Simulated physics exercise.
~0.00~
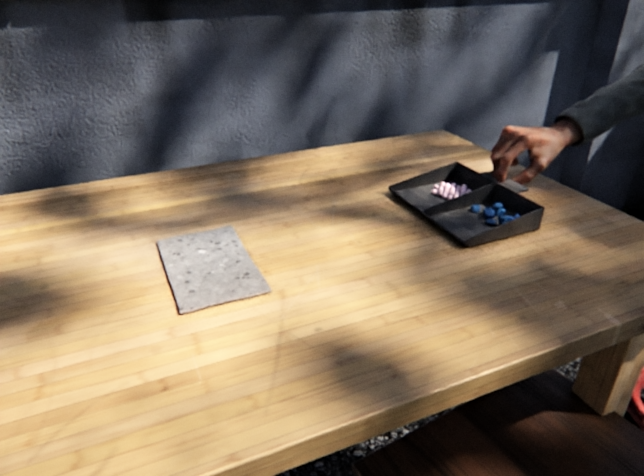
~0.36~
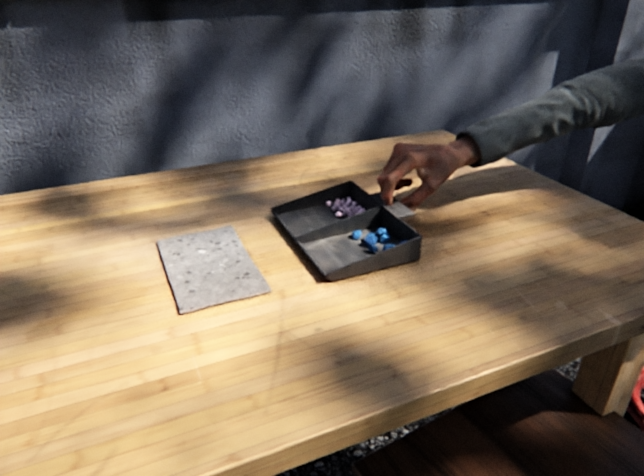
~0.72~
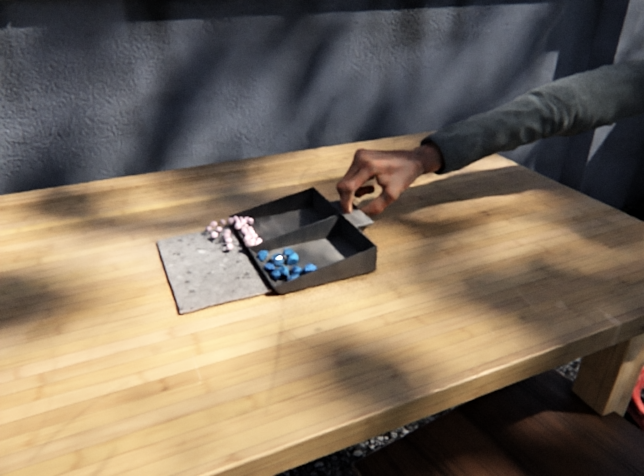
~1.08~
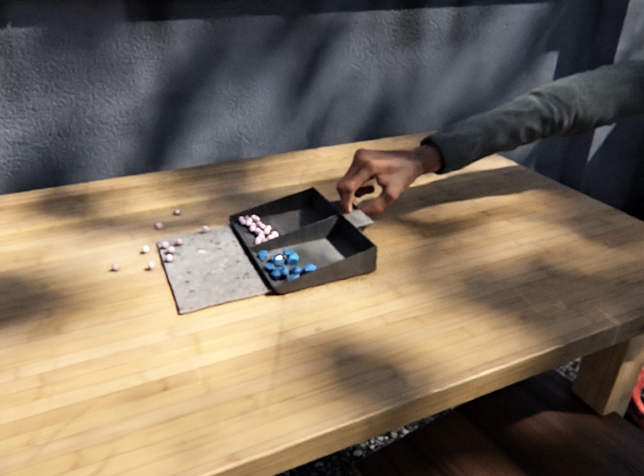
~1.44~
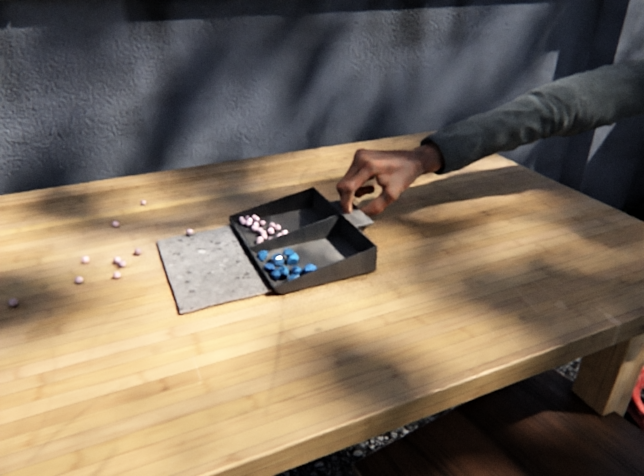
The clip shows a hand sliding a dark divided tray of blue and pale pink pieces left across a wooden table until it stops against a gray slab; the blue pieces stay inside, while some pink ones spill over the slab and scatter across the tabletop.
